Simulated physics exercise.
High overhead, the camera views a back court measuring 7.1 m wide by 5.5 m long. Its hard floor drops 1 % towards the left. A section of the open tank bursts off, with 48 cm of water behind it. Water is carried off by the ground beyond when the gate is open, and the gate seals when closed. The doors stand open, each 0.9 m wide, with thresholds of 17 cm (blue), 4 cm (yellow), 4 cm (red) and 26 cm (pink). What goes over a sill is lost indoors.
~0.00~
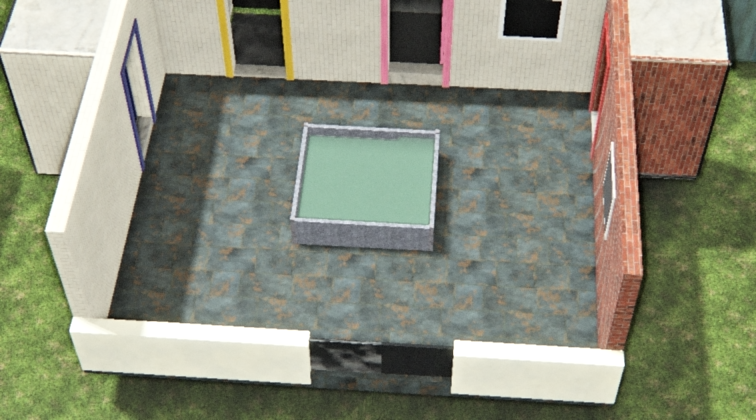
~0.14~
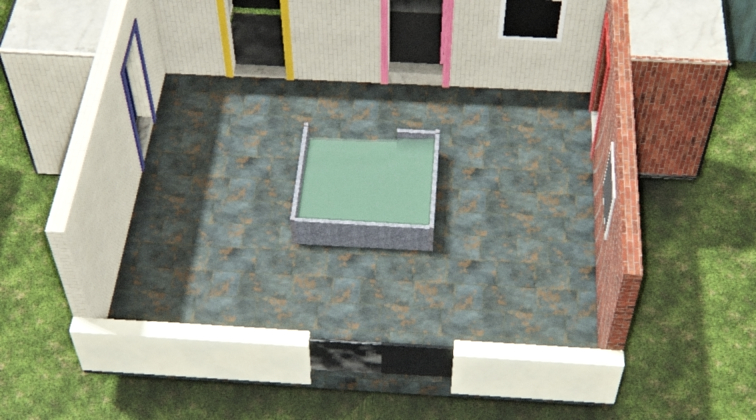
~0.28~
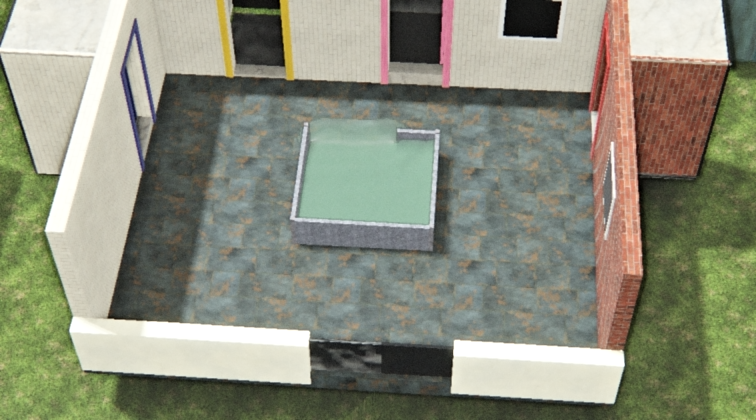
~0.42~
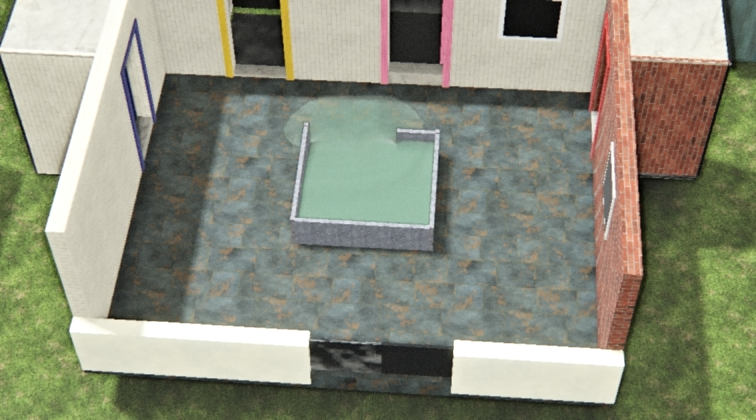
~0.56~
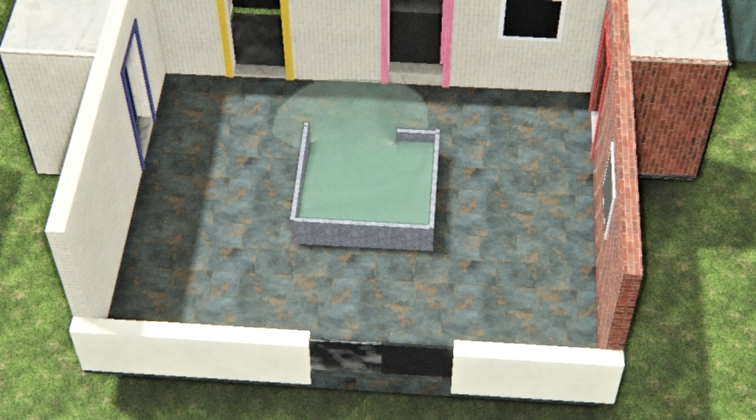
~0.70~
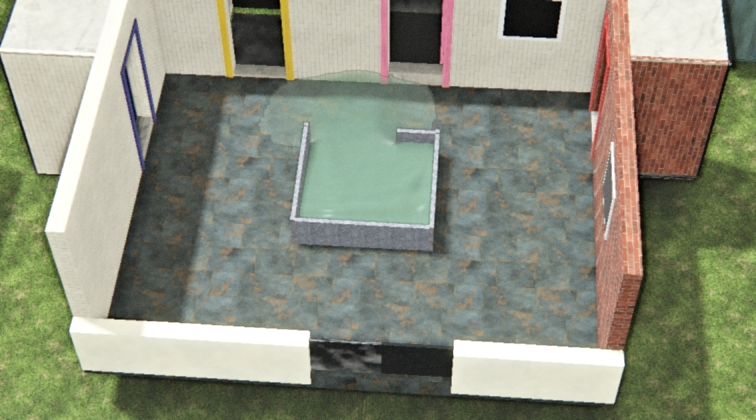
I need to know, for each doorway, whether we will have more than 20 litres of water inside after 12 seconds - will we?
My prediction: The blue door will most likely respect the limit, the yellow door will most likely bust the limit, the red door will most likely bust the limit, the pink door will most likely respect the limit.
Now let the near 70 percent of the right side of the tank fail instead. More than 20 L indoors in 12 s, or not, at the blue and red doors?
Measured against that limit, blue comes out short of it and red comes out beyond it.
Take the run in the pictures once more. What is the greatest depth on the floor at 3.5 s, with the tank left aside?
It gets to some 23 cm.
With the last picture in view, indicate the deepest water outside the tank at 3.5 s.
Location: Approx. (166, 74).
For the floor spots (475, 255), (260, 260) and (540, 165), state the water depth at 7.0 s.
Close to 2, 2 and 5 centimetres.
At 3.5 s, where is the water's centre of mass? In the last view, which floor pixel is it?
Roughly (341, 144).
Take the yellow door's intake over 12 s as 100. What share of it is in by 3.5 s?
Around 70 percent.
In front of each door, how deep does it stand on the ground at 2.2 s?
You'd see blue at 0 cm, yellow at 13 cm, red at 0 cm and pink at 19 cm.
After 1.4 s water covers 15 % of the floor and is deepest (35 cm) near (347, 91); blue door not reached, yellow door 12 cm at the sill, 2 L in, red door not reached, pink door 21 cm at the sill, 0 L in.
After 2.2 s water covers 25 % of the floor and is deepest (30 cm) near (347, 91); blue door not reached, yellow door 13 cm at the sill, 29 L in, red door not reached, pink door 19 cm at the sill, 0 L in.
After 3.5 s water covers 40 % of the floor and is deepest (23 cm) near (166, 74); blue door 13 cm at the sill, 0 L in, yellow door 9 cm at the sill, 64 L in, red door 11 cm at the sill, 23 L in, pink door 12 cm at the sill, 0 L in.
After 7.0 s water covers 85 % of the floor and is deepest (12 cm) near (101, 348); blue door 9 cm at the sill, 0 L in, yellow door 6 cm at the sill, 90 L in, red door 6 cm at the sill, 84 L in, pink door 6 cm at the sill, 0 L in.
After 12.0 s water covers 95 % of the floor and is deepest (8 cm) near (101, 348); blue door 5 cm at the sill, 0 L in, yellow door 4 cm at the sill, 94 L in, red door 2 cm at the sill, 88 L in, pink door 3 cm at the sill, 0 L in.
